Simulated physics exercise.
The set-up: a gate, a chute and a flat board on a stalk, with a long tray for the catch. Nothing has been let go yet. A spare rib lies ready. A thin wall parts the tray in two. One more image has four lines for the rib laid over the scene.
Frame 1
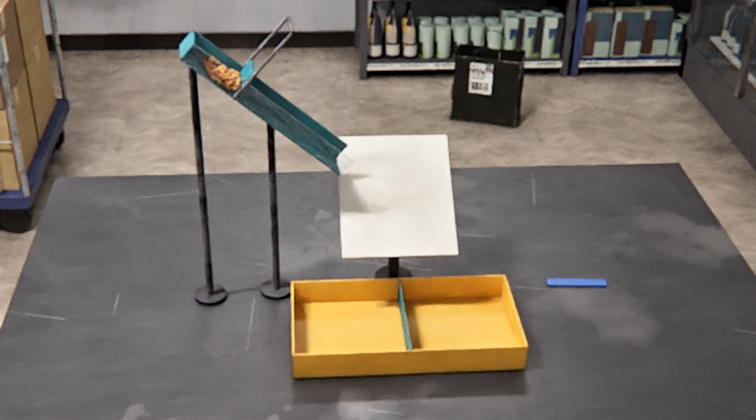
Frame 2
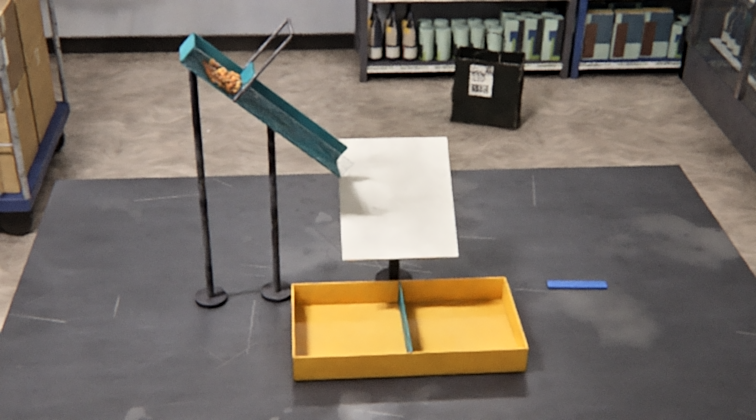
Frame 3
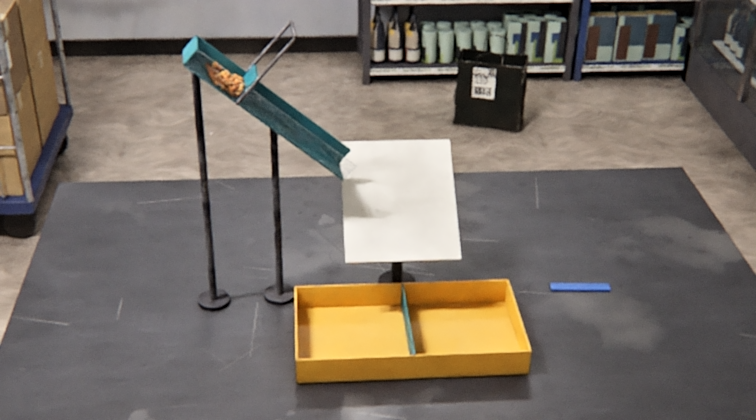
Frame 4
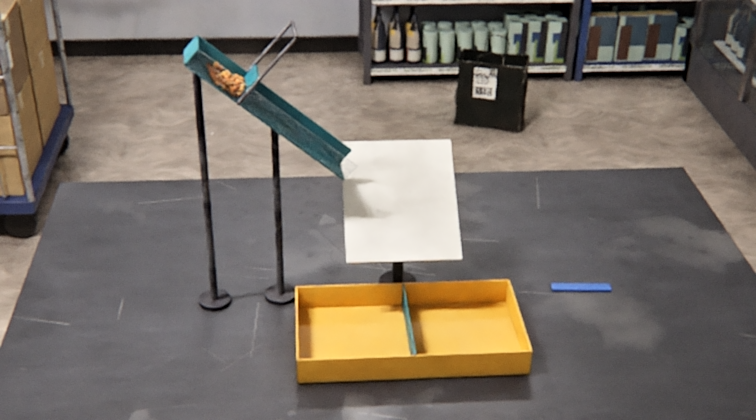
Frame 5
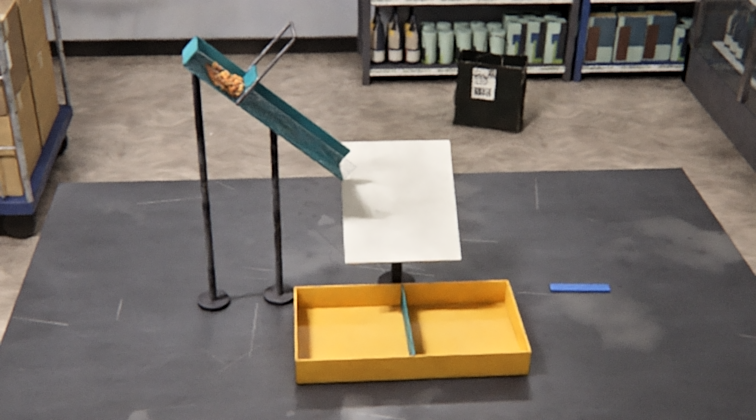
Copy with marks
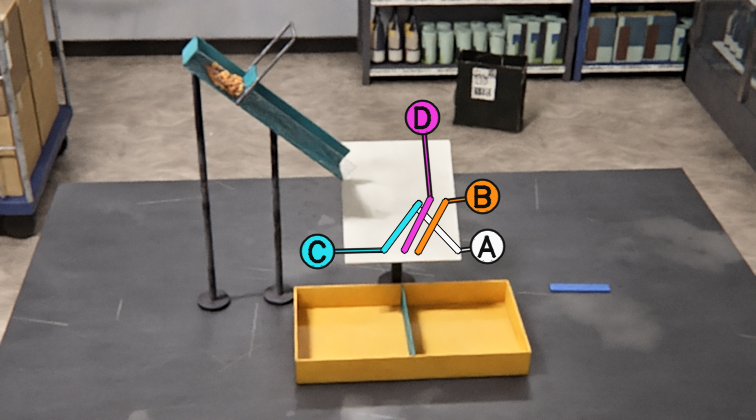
Yellow divided tray sitting below a tilted white board and a sloping teal chute holding small brown pieces, with nothing visibly moving.
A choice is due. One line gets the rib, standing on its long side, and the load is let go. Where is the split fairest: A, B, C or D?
Line B.
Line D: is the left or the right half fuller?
More lands on the left.
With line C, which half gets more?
Left.
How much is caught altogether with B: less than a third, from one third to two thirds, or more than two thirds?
Line B gives more than two thirds.
On the marked copy, line A from (416, 206) to (458, 250); line B from (445, 201) to (418, 251); line C from (418, 203) to (384, 250); line D from (430, 199) to (404, 250).
If A is chosen, of what is caught, about a quarter in the left half, most in the right.
If B is chosen, of what is caught, about half in the left half, about half in the right.
If C is chosen, of what is caught, most in the left half, a small part in the right.
If D is chosen, of what is caught, most in the left half, a small part in the right.
